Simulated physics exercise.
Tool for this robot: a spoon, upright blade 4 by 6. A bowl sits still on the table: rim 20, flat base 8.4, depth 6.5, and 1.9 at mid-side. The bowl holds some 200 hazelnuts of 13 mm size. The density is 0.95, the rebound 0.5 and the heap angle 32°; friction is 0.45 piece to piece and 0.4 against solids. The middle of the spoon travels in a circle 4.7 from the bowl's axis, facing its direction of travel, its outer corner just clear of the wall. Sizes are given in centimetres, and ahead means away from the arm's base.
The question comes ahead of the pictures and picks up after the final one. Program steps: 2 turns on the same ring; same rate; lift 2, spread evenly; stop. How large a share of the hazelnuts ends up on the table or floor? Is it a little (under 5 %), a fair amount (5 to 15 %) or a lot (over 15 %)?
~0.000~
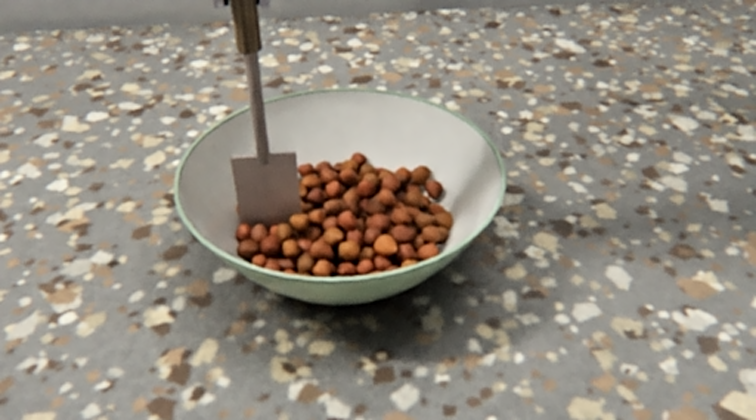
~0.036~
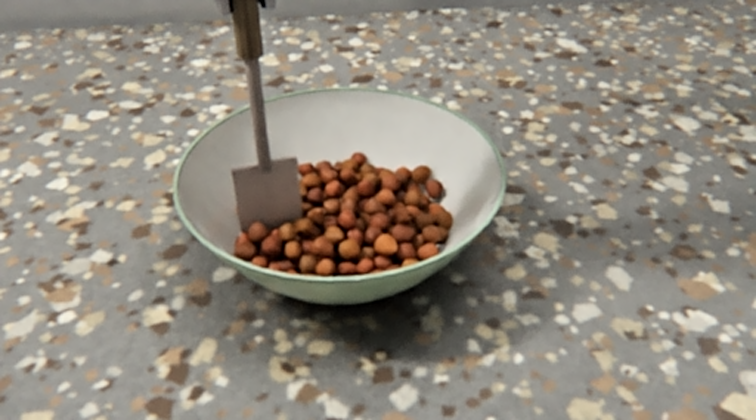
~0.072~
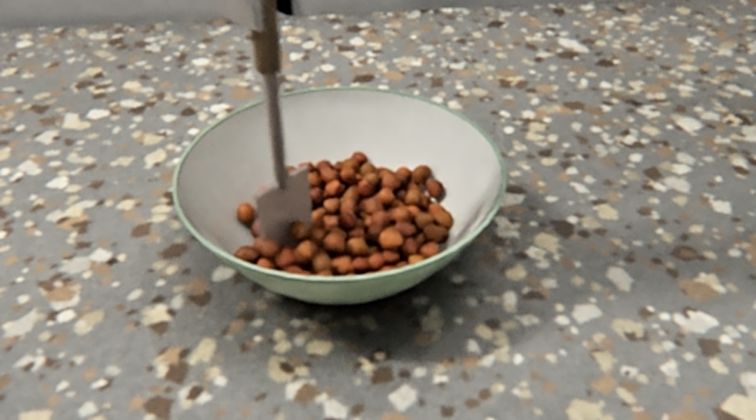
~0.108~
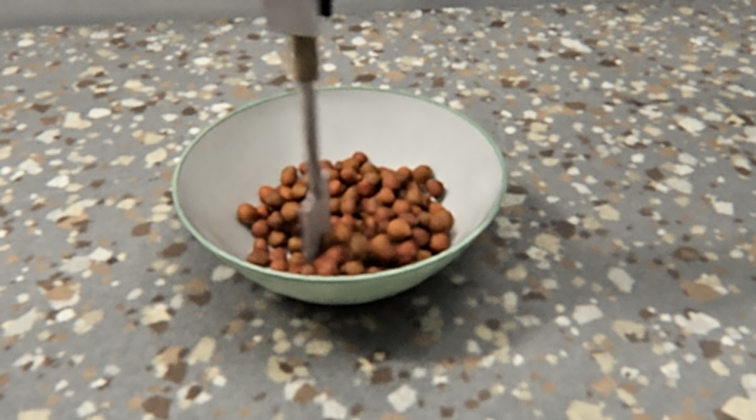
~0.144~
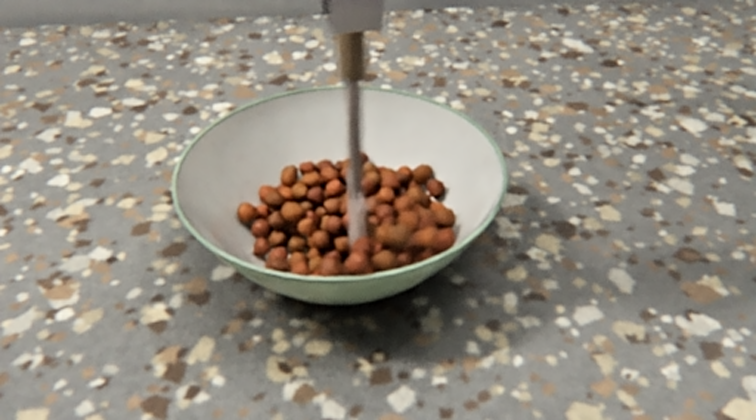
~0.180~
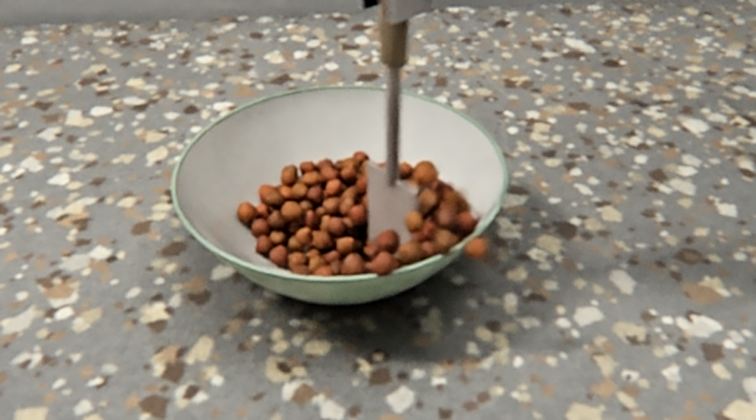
A fair amount, 5 to 15 %.
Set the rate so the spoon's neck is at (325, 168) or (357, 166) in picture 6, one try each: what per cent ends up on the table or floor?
About 0 and 5 per cent.
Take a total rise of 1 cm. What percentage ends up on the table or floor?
Result: Roughly 15 %.
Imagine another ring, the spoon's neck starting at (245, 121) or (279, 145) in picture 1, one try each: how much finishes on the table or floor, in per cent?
Close to 5 and 5 in a hundred.
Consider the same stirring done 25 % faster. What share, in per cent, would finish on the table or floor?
It would come to around 20 percent.
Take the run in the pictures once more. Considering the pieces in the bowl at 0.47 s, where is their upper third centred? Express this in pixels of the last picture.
Roughly at (247, 198).
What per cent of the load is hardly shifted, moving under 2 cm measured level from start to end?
Some 15 per cent.
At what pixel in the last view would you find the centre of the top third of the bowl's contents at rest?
I'd put it at about (337, 223).
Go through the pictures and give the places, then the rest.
In the first picture, spoon neck at (261, 134), 0° round; upper third of the load around (347, 218), from x 245 to 440, top at y 160; 197 in the bowl.
In the second picture, spoon neck at (262, 141), 13° round; upper third of the load around (347, 220), from x 245 to 440, top at y 160.
In the third picture, spoon neck at (279, 158), 41° round; upper third of the load around (345, 232), from x 245 to 440, top at y 160.
In the fourth picture, spoon neck at (313, 168), 70° round; upper third of the load around (356, 235), from x 250 to 445, top at y 160.
In the fifth picture, spoon neck at (356, 166), 98° round; upper third of the load around (386, 238), from x 250 to 445, top at y 160.
In the sixth picture, spoon neck at (393, 154), 127° round; upper third of the load around (415, 223), from x 250 to 475, top at y 160; 195 in the bowl, 2 in flight or on the tool.
After 0.47 s, 358° round, highest piece 8 above the table; 183 in the bowl, 10 on the table or floor, 4 in flight or on the tool.
After 0.76 s, 229° round, highest piece 7 above the table; 180 in the bowl, 16 on the table or floor, 1 in flight or on the tool.
After 1.11 s, 0° round, highest piece 5 above the table; 180 in the bowl, 17 on the table or floor.
After 1.81 s, 0° round, highest piece 5 above the table; 180 in the bowl, 17 on the table or floor.
At rest, 180 in the bowl, 17 on the table or floor. That is 9 % on the table or floor.
